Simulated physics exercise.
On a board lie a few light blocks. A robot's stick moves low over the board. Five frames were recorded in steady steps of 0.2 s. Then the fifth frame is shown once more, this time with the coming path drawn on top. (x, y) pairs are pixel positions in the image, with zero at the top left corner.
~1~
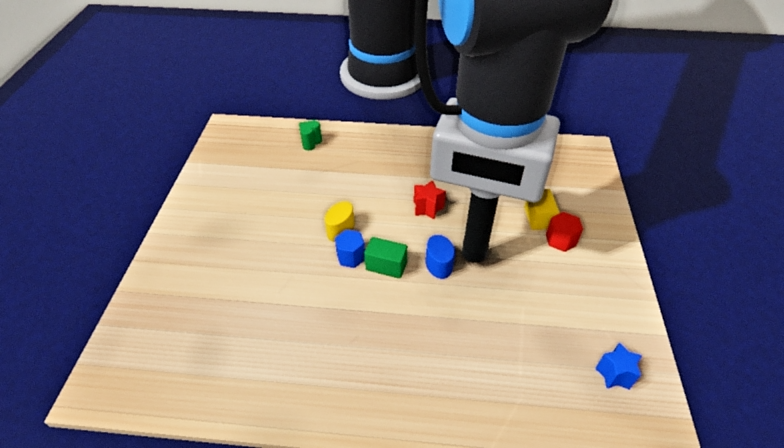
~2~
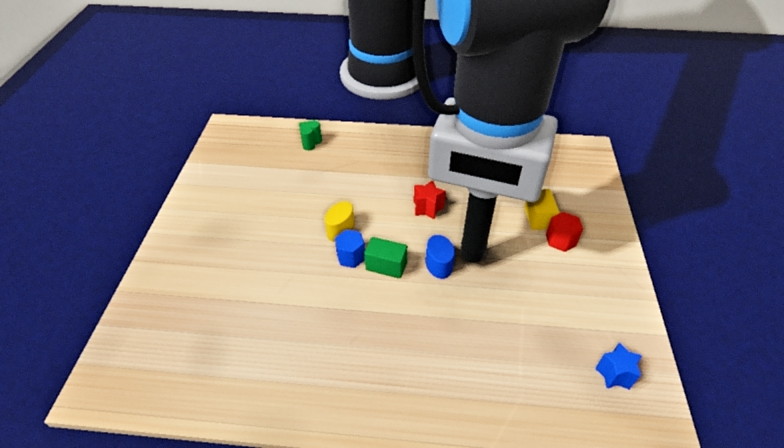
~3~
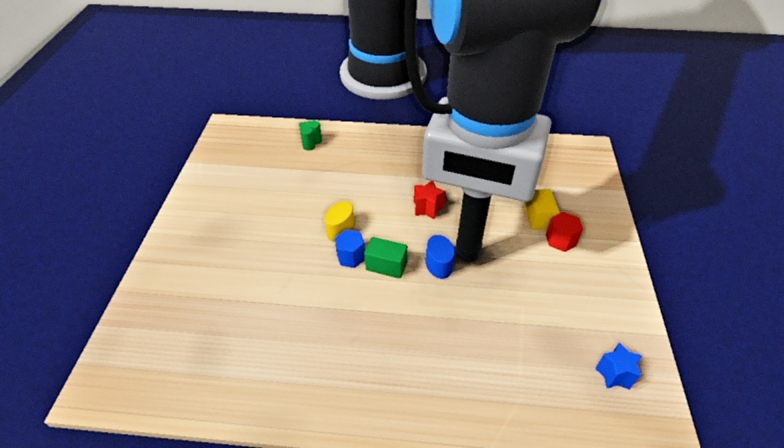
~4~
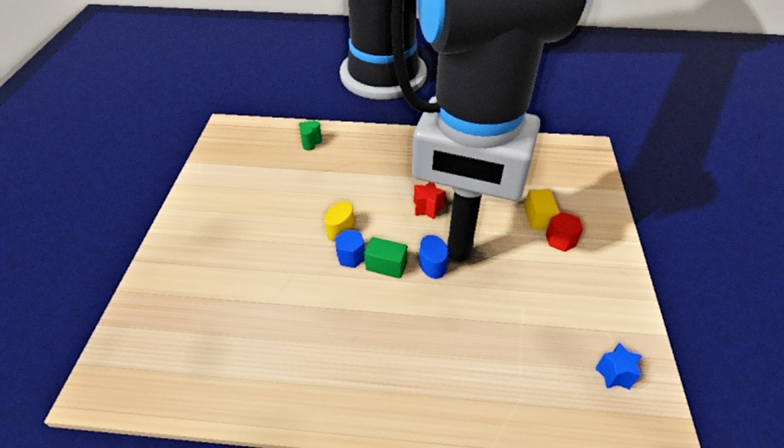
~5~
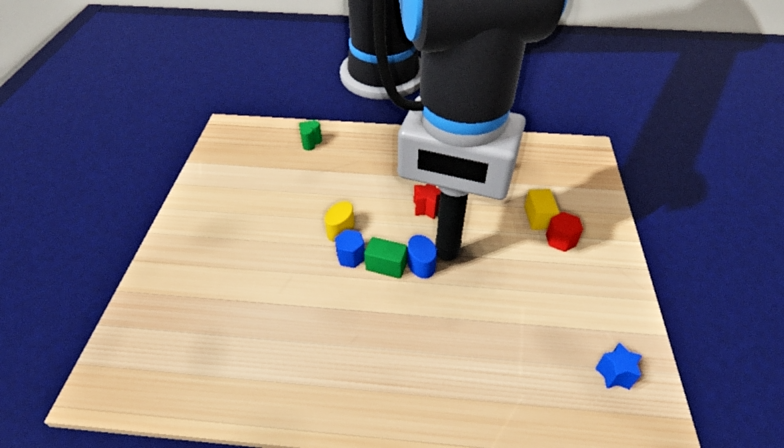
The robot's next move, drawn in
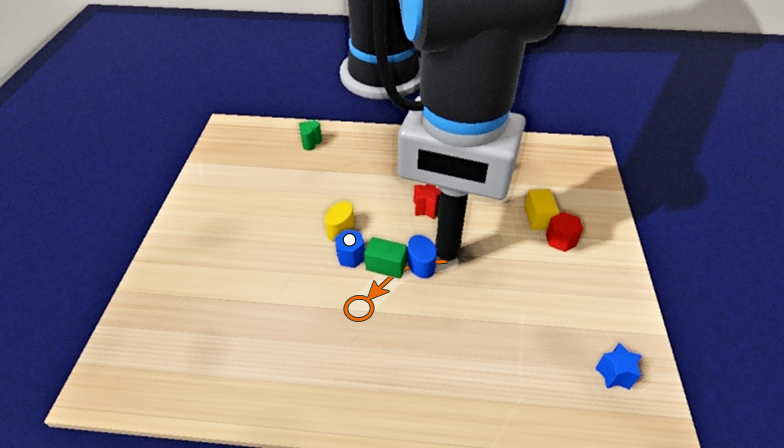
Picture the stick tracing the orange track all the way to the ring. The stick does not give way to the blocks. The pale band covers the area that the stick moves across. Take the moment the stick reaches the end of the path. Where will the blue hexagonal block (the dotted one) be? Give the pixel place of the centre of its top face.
My best guess is (300, 232).
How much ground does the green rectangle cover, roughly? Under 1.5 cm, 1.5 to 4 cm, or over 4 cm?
It moves more than 4 cm.
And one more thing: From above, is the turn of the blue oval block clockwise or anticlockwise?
Seen from overhead, it turns clockwise.
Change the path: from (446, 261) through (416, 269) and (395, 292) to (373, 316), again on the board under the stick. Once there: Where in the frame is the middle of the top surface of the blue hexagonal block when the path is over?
If I read the scene right, the answer is (315, 234).
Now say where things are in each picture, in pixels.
In the first frame, tip of the stick at (474, 254), middles of tops, blue hexagonal block at (350, 240), green rectangle at (386, 249), blue oval block at (441, 248), red star at (429, 191).
In the second frame, stick at (472, 254), nothing pushed.
In the third frame, stick at (467, 254), nothing pushed.
In the fourth frame, stick at (459, 253), blue oval block at (434, 247).
In the fifth frame, stick at (447, 252), blue hexagonal block at (350, 240), green rectangle at (386, 249), blue oval block at (422, 247), red star at (429, 191).
The line goes from (446, 261) by way of (411, 266) and (384, 284) to (359, 308); the dot is on the blue hexagonal block.
What follows on the original path. One third of the way, stick at (412, 257); blue hexagonal block at (320, 238), turned 25° clockwise; green rectangle at (352, 247), turned 20° anticlockwise; blue oval block at (386, 247), turned 30° clockwise.
Two thirds of the way, stick at (383, 276); blue hexagonal block at (302, 234), turned 30° clockwise; green rectangle at (327, 250); blue oval block at (357, 261), turned 50° clockwise.
At the end, stick at (358, 299); blue hexagonal block at (300, 232), turned 20° clockwise; green rectangle at (321, 252), turned 30° clockwise; blue oval block at (340, 274), turned 90° clockwise; red star unmoved.
